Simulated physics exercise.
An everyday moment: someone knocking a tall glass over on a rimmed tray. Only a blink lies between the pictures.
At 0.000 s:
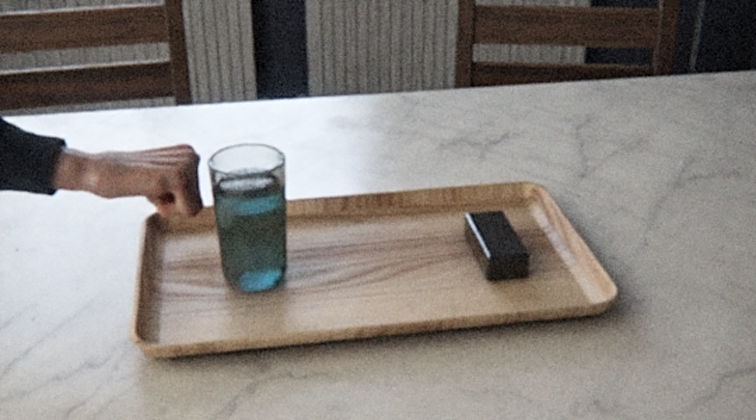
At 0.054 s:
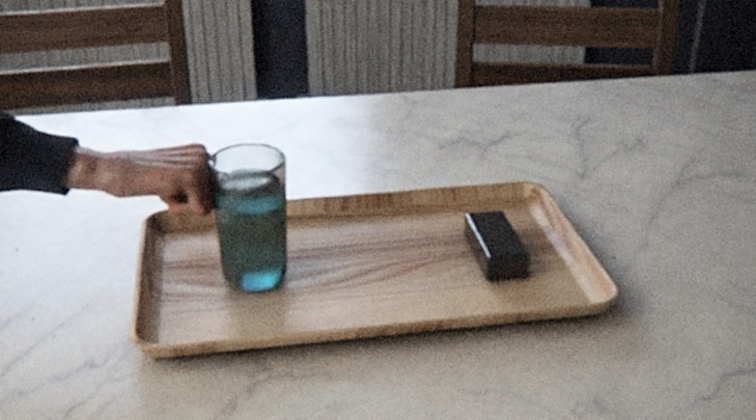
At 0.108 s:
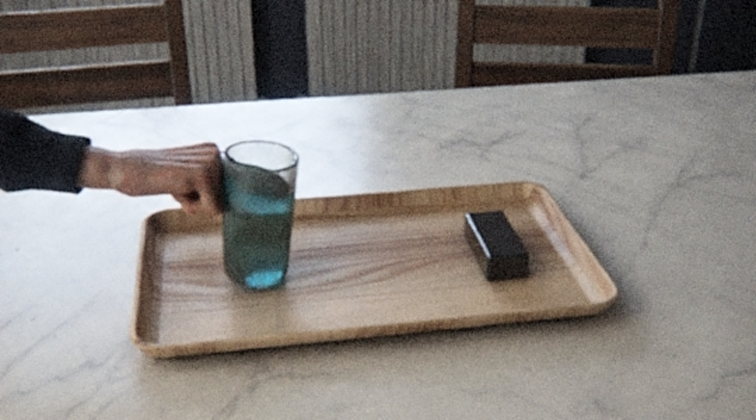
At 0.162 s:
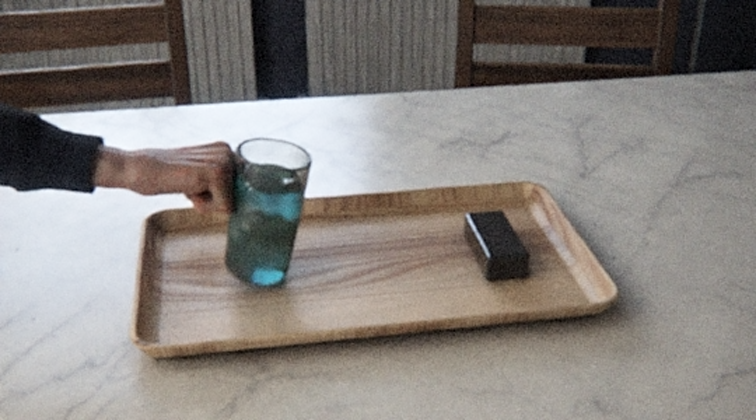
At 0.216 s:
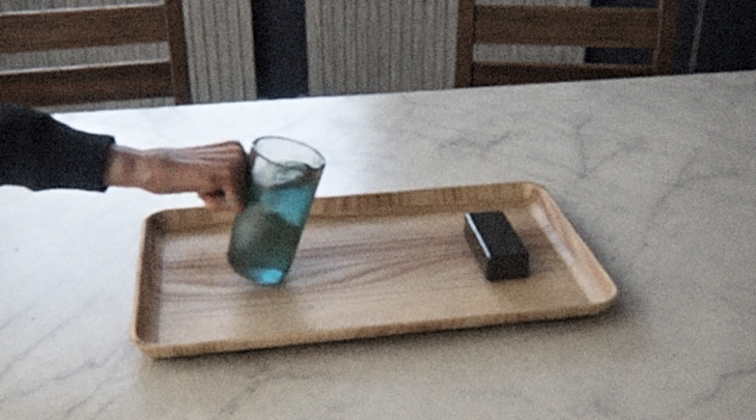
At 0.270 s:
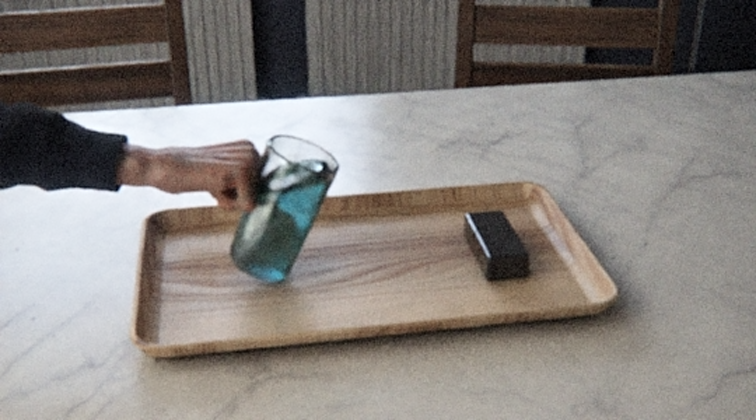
A hand in a dark sleeve reaches in from the left and pushes the upper part of a tall clear glass of blue liquid, which leans steadily to the right as the liquid shifts inside. The glass is on the left of a rimmed light wooden tray, with a small black block towards the right. Seen from slightly above, the pale marbled table stands before wooden chairs, the view unmoving.
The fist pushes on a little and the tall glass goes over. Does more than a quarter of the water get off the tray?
In the end three quarters and more stay on the tray.
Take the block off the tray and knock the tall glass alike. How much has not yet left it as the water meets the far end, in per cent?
Roughly 65 in a hundred.
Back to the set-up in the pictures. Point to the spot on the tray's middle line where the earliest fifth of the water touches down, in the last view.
At about (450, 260).
A moment on, the tall glass is falling and 100 per cent is in the glass, 0 on the tray and 0 above or beyond its rim.
Next, the tall glass lies on its side and 97 per cent is in the glass, 3 on the tray and 1 above or beyond its rim.
Then the tall glass lies on its side and 53 per cent is in the glass, 33 on the tray and 14 above or beyond its rim.
Later the tall glass lies on its side and 27 per cent is in the glass, 55 on the tray and 18 above or beyond its rim.
Finally, 84 per cent is held by tray and glass, 16 is off the tray.
